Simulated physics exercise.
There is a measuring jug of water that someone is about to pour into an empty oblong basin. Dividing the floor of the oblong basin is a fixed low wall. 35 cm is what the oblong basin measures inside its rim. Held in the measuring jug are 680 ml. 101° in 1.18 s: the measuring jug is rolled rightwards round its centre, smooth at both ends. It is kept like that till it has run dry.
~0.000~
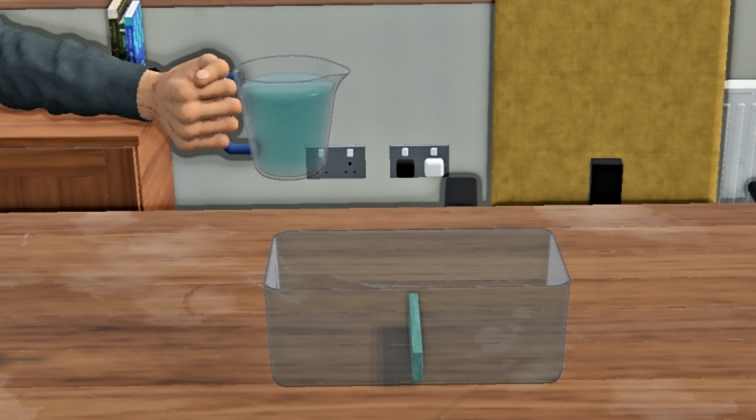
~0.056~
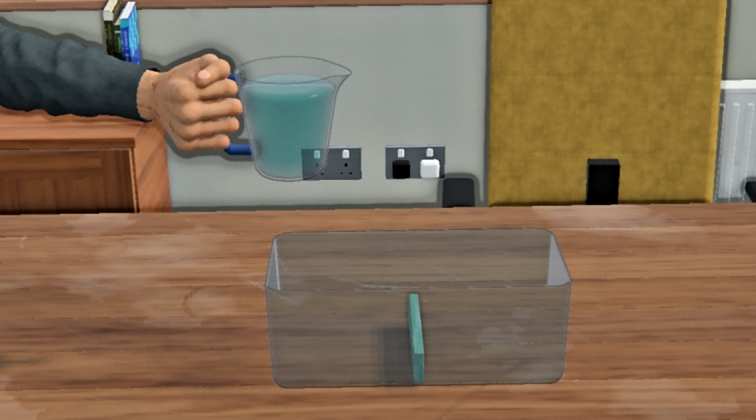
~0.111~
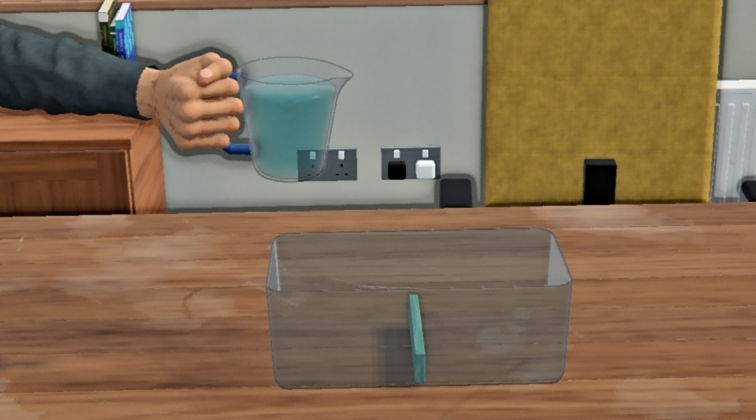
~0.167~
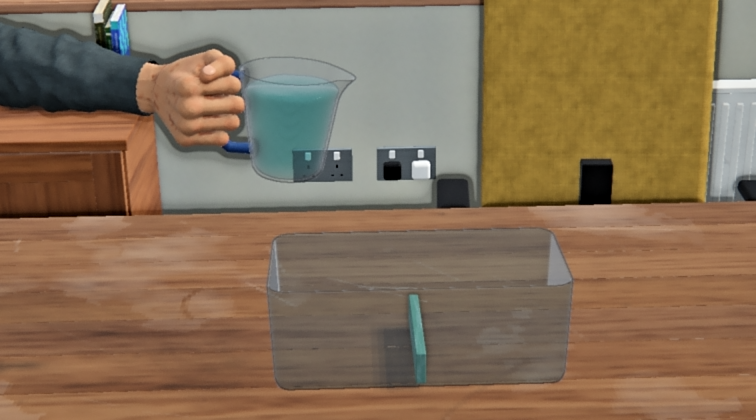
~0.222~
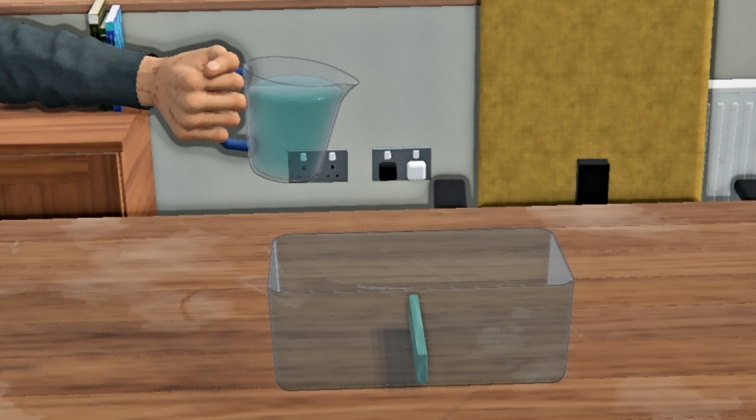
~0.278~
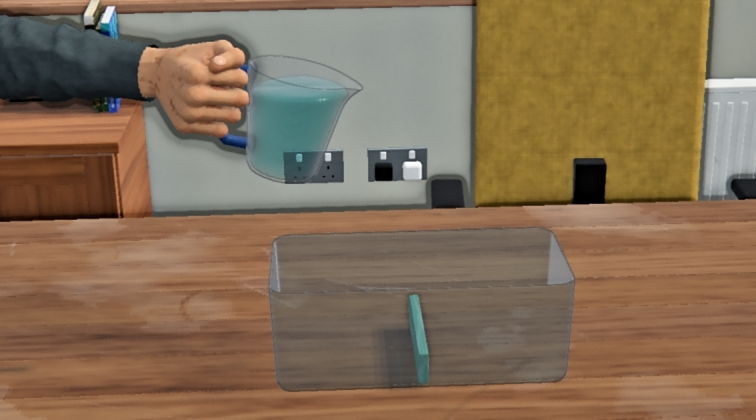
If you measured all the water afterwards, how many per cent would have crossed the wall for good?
Around 70 per cent would have crossed.
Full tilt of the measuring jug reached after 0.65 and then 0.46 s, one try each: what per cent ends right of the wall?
Try 1: Approx. 60 %; try 2: Approx. 55 %.
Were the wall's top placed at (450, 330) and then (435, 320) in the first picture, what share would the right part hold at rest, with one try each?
One try each: Around 15 percent and then around 35 percent.
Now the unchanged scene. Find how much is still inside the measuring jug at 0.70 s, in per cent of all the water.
Roughly 74 %.
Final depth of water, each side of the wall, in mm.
Final levels - left approx 8 mm, right approx 18 mm.
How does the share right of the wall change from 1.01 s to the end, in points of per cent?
There is a rise of about 20.
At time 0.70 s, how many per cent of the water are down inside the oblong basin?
Near 6 in a hundred.
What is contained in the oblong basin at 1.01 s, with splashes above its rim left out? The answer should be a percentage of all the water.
I'd say roughly 58 in a hundred of it.
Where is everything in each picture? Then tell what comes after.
It leans 0°; its right rim is at (350, 70); the water meets the walls at (241, 84) and (336, 83); the oblong basin's rim runs from (269, 261) to (561, 257); the wall's top is at (415, 322), in the first frame.
It leans 1°; its right rim is at (352, 71); the water meets the walls at (242, 84) and (337, 84), in the second frame.
It leans 2°; its right rim is at (354, 73); the water meets the walls at (243, 85) and (337, 85), in the third frame.
It leans 5°; its right rim is at (356, 77); the water meets the walls at (245, 86) and (341, 86), in the fourth frame.
It leans 9°; its right rim is at (359, 81); the water meets the walls at (248, 86) and (345, 87), in the fifth frame.
It leans 13°; its right rim is at (363, 87); the water meets the walls at (251, 89) and (351, 88), in the sixth frame.
After 0.70 s the tilt is 65° and 73 per cent is still to pour, 1 is left of the wall and 5 right of it.
After 1.01 s the tilt is 96° and 21 per cent is still to pour, 7 is left of the wall and 50 right of it.
After 1.33 s the tilt is 101° and 1 per cent is still to pour, 26 is left of the wall and 70 right of it.
After 1.68 s the tilt is 101° and 0 per cent is still to pour, 29 is left of the wall and 70 right of it.
In the end 29 per cent lies left of the wall, 70 right of it and 1 outside.
